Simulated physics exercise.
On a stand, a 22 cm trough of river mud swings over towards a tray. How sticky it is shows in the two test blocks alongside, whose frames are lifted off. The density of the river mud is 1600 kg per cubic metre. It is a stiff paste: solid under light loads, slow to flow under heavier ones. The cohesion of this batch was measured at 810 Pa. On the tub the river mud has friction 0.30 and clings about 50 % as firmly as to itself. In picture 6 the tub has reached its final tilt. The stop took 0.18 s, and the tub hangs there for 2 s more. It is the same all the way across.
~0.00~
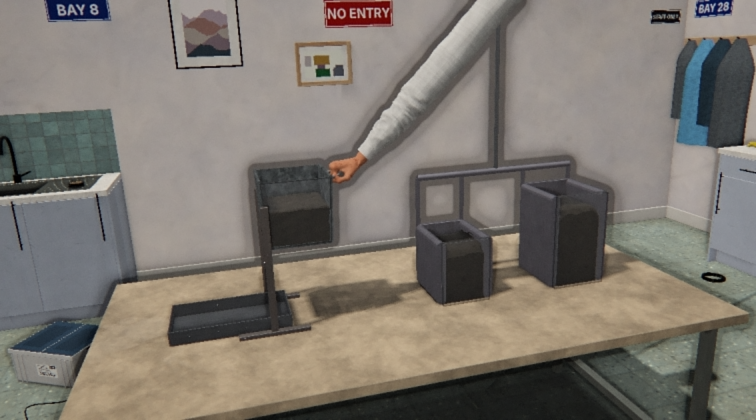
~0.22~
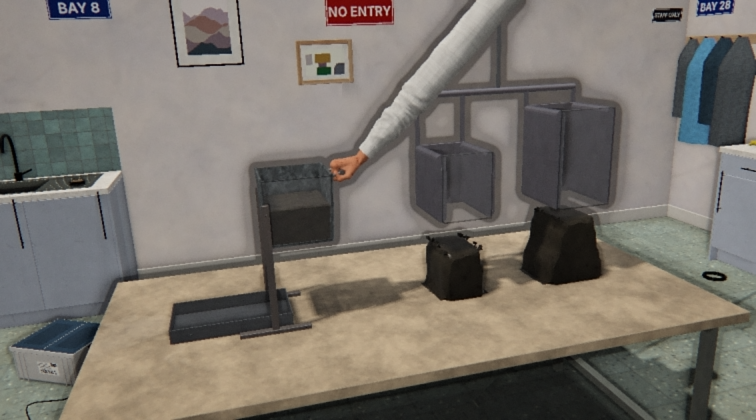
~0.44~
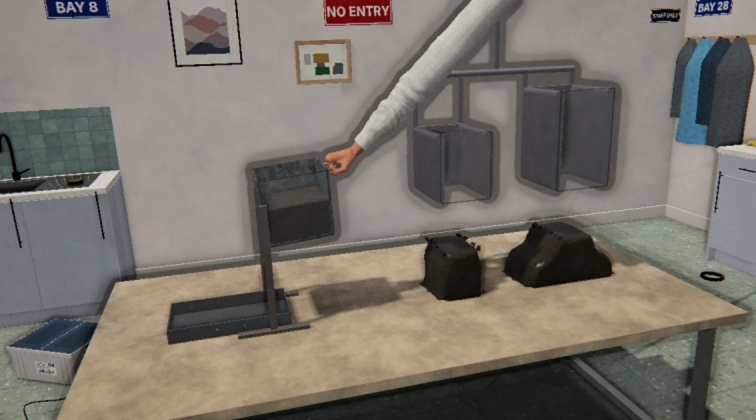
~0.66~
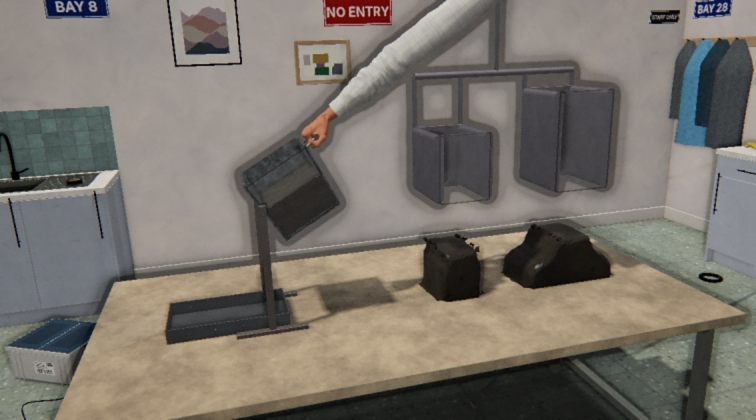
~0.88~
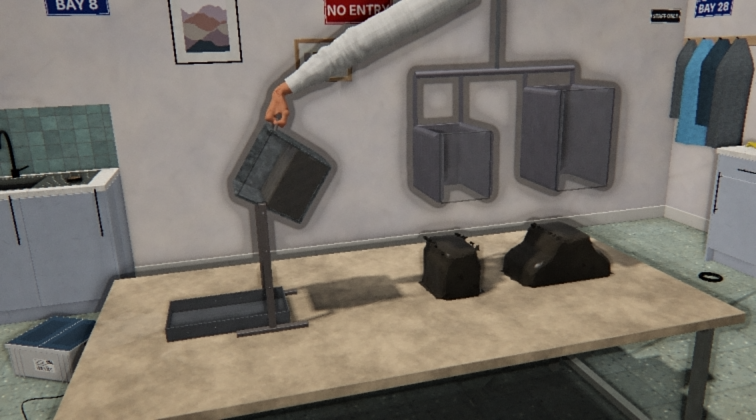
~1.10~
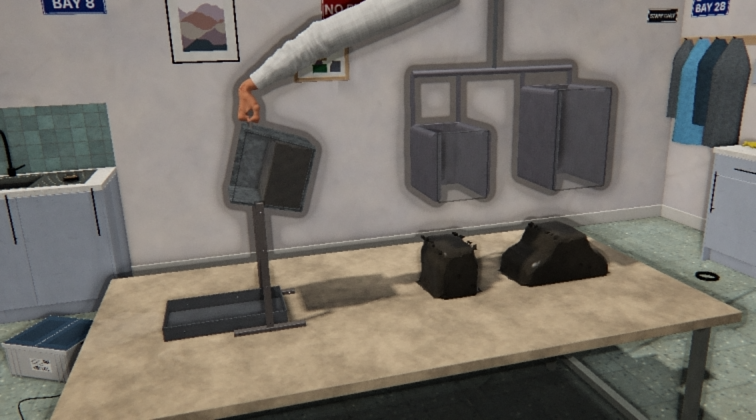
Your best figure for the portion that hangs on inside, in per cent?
About 100 %.
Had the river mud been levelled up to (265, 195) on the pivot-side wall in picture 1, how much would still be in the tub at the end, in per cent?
It would be near 100 %.
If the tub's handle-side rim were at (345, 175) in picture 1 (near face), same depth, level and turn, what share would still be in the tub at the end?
Then about 100 %.
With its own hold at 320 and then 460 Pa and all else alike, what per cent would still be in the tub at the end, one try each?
In that order: 100 %, 100 %.
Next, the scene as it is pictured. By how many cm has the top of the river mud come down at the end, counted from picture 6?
About 0 cm.
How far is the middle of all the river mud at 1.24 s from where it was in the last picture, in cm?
Some 0 cm.
After 1.24 s, the tub is at 74 degrees and holds 100 %.
After 1.41 s, the tub is at 74 degrees and holds 100 %.
After 1.58 s, the tub is at 74 degrees and holds 100 %.
After 1.75 s, the tub is at 74 degrees and holds 100 %.
After 3.10 s, the tub is at 74 degrees and holds 100 %.
